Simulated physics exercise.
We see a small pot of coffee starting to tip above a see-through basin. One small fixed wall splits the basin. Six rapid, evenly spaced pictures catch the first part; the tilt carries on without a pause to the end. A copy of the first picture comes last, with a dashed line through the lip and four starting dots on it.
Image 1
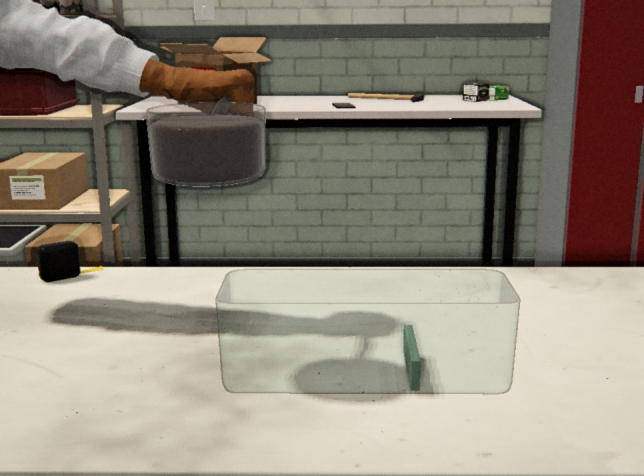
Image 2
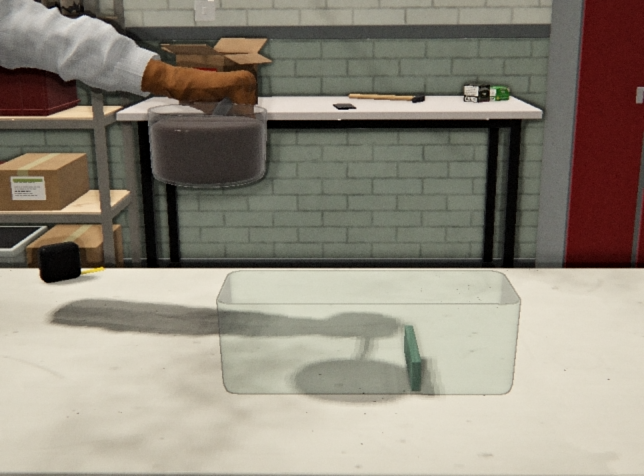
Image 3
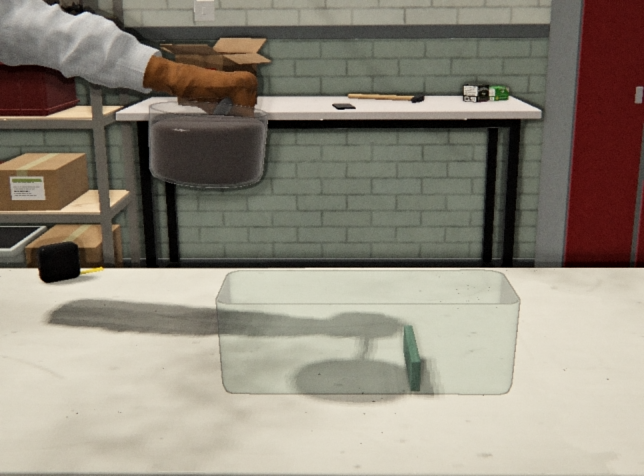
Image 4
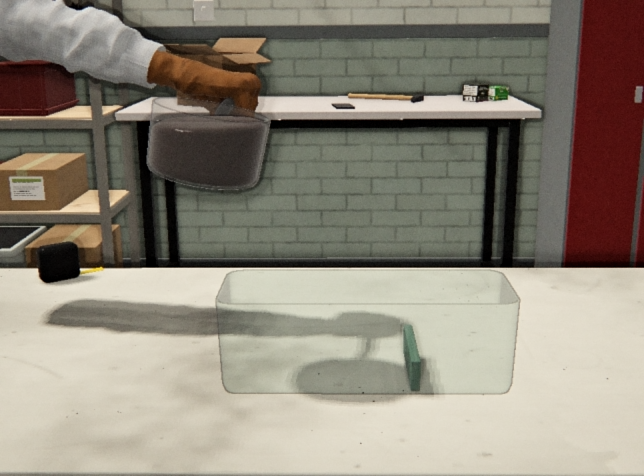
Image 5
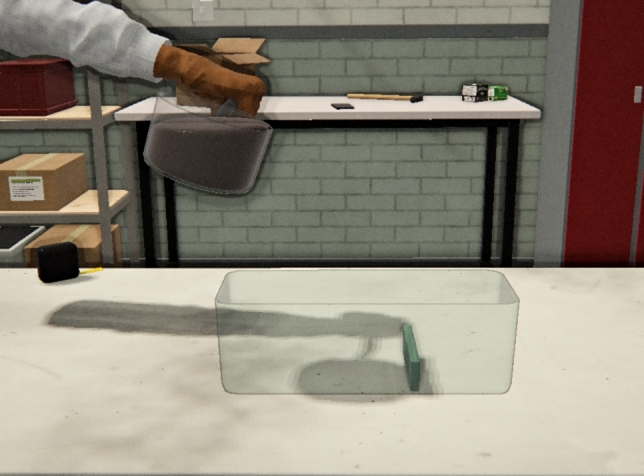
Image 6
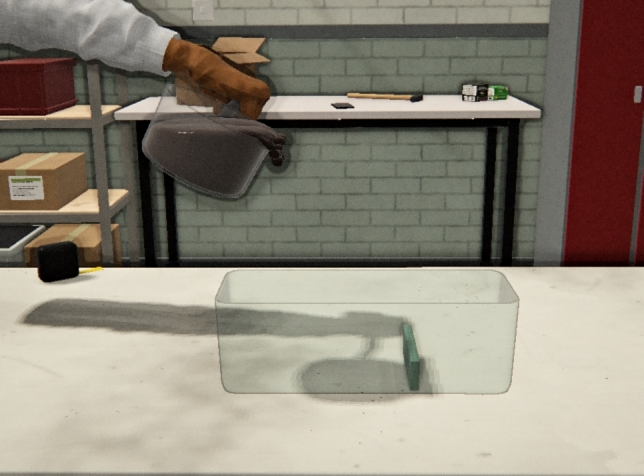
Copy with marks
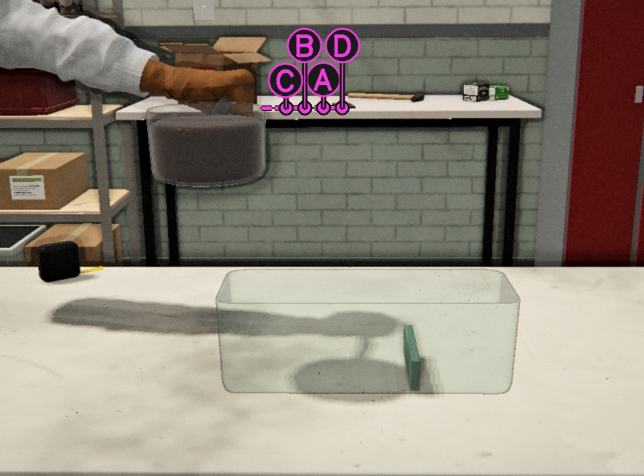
A gloved hand tips a pot of dark coffee rightward until some crosses its lip.
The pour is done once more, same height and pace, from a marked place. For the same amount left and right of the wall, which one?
D works best here.
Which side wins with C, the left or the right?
The left one.
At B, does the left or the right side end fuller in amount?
The left one.
On the marked copy, A at (323, 107); B at (304, 107); C at (286, 108); D at (342, 107).
If A is chosen, about 72 % ends left of the wall and 26 % right of it.
If B is chosen, about 95 % ends left of the wall and 4 % right of it.
If C is chosen, about 90 % ends left of the wall and 9 % right of it.
If D is chosen, about 50 % ends left of the wall and 50 % right of it.
